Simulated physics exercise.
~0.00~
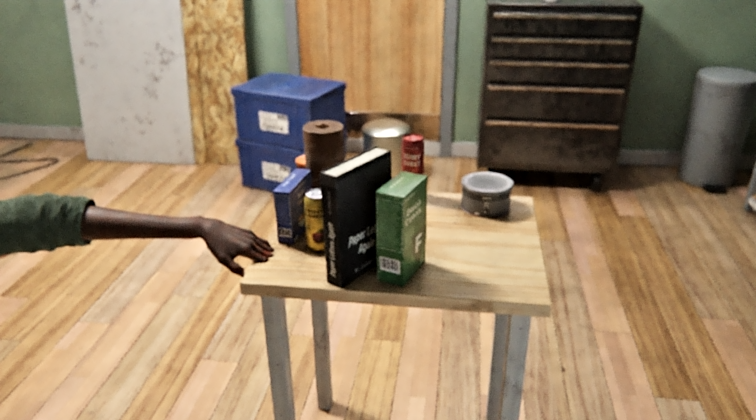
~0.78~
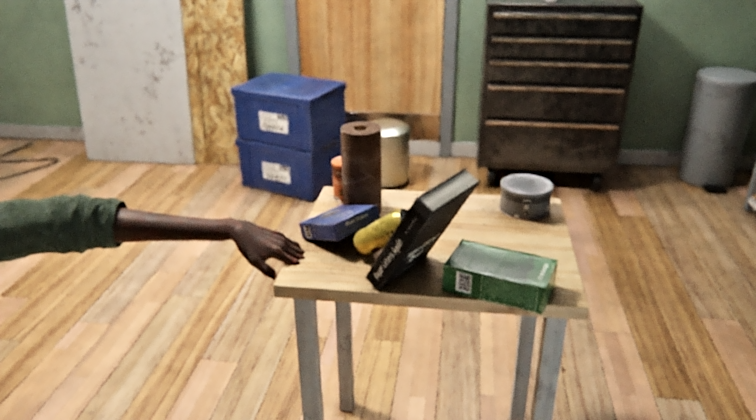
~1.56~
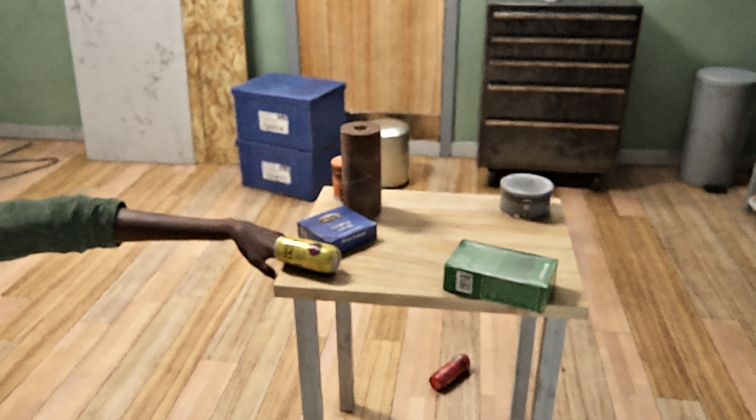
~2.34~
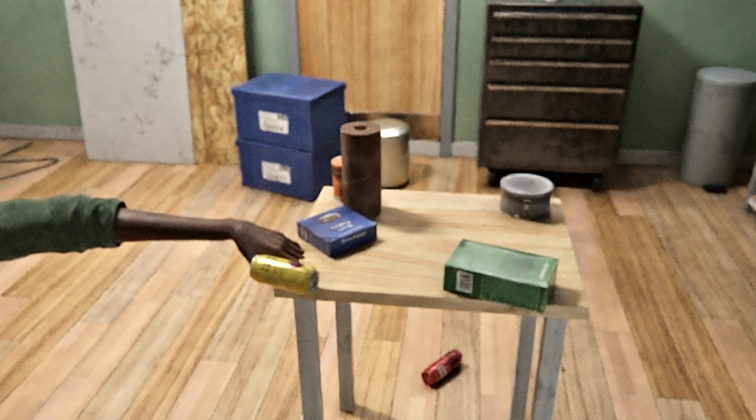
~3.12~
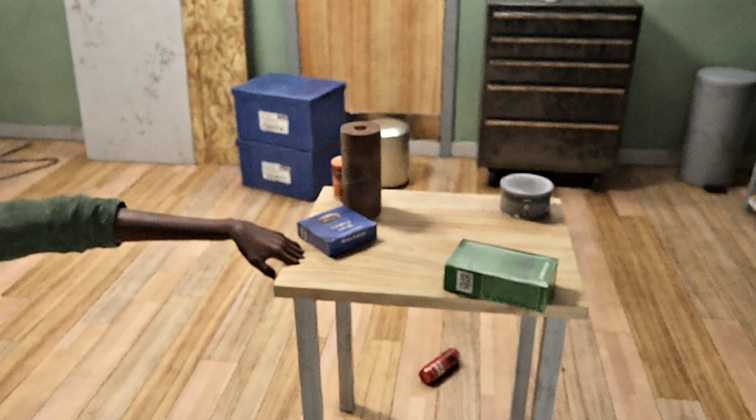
In a room with a plank floor and green walls, a small wooden table holds a cluster of boxes, cans and a black book, with a hand resting at its left edge. The table jolts to the right, and the arm shifts along with it. The green packet and blue packet topple, while the book and yellow can lean over. Soon the book is gone from the tabletop and the red can lies on the floor beneath. The yellow can, on its side, moves to the left edge by the hand, then drops out of sight. The packets stay lying near the upright brown roll and grey tub.
